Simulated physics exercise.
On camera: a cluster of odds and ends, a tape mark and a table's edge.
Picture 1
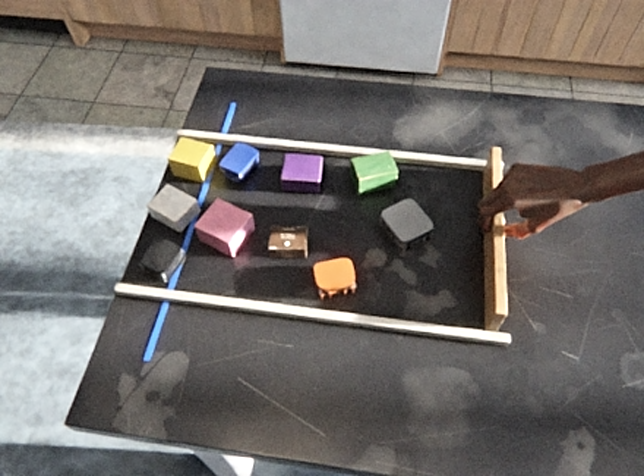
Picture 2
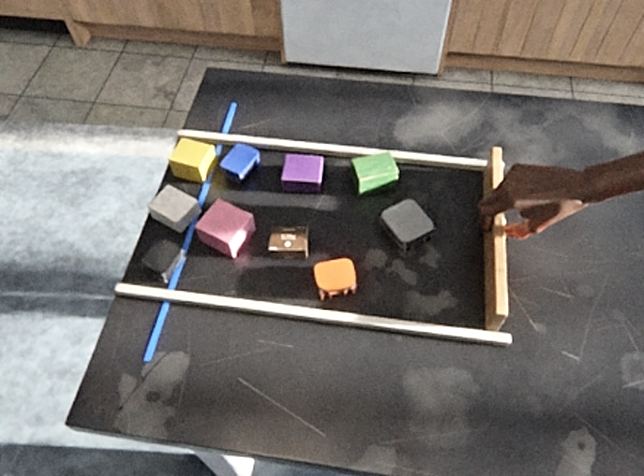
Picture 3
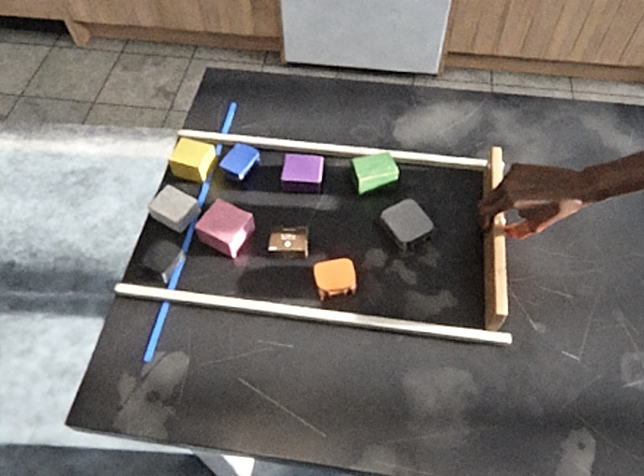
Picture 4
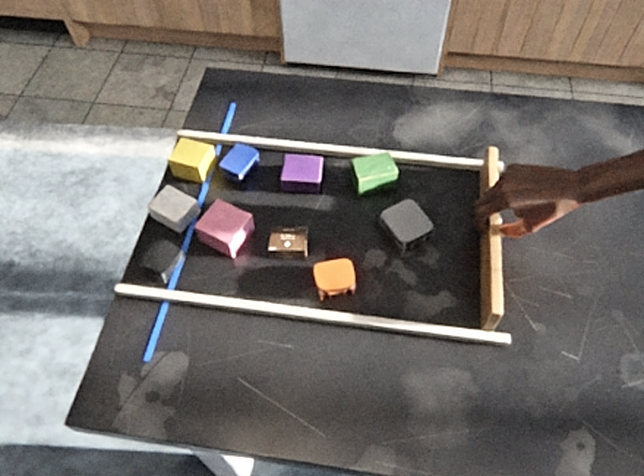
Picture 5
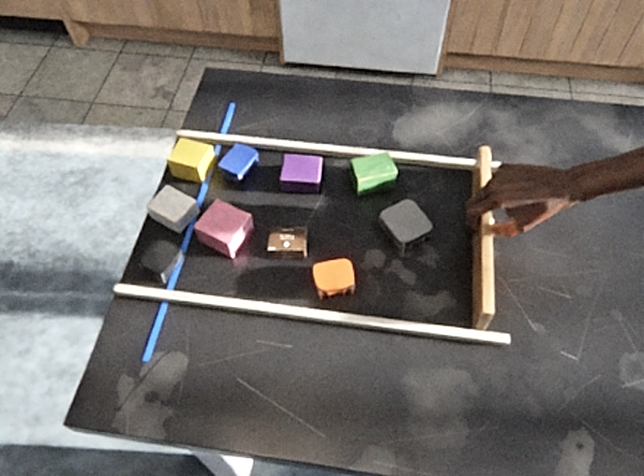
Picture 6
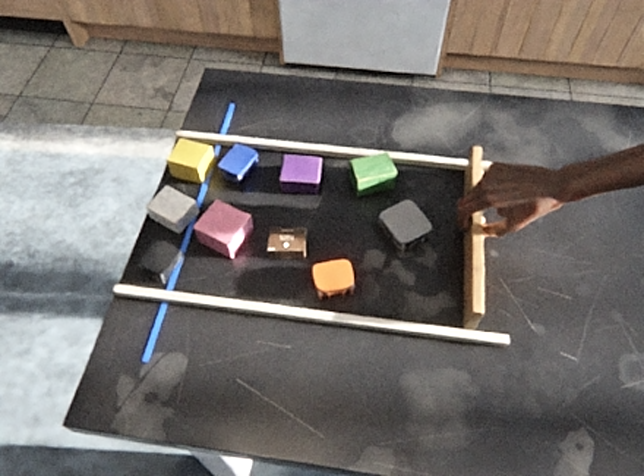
We see colourful blocks and small items on a dark table between two pale rails, some near a blue strip at left. A hand holding an upright wooden board at right stays nearly still, then slides it slightly left.
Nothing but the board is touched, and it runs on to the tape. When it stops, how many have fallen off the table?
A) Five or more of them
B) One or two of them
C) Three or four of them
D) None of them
Five or more of them.
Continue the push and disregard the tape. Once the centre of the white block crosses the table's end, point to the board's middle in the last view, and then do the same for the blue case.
With the white block it sits around (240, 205), with the blue case around (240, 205).
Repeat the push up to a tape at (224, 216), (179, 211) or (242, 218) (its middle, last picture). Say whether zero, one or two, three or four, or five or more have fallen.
Lab note - count per position: 3 or 4; 5 or more; one to two.
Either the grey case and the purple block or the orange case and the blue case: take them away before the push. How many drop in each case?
Fallen: 4 in the first try, 4 in the other.
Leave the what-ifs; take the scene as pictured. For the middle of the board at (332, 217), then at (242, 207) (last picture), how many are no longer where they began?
At the first point the count is 4, at the second it's 9.
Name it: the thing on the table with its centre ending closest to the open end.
Looks like the black case to me.
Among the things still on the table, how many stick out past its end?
As for overhanging, the count is 1.
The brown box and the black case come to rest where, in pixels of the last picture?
Around (170, 227), then around (125, 261).
Soon after, none off yet; white block at rest near (173, 209); yellow block at rest near (192, 161); black case at rest near (162, 261).
After that, none off yet; white block at rest near (173, 209); yellow block displaced about its own width near (169, 159); black case at rest near (162, 261).
In the end, the number that fall off is five or more; gone, purple block, pink block, blue case, yellow block and white block.
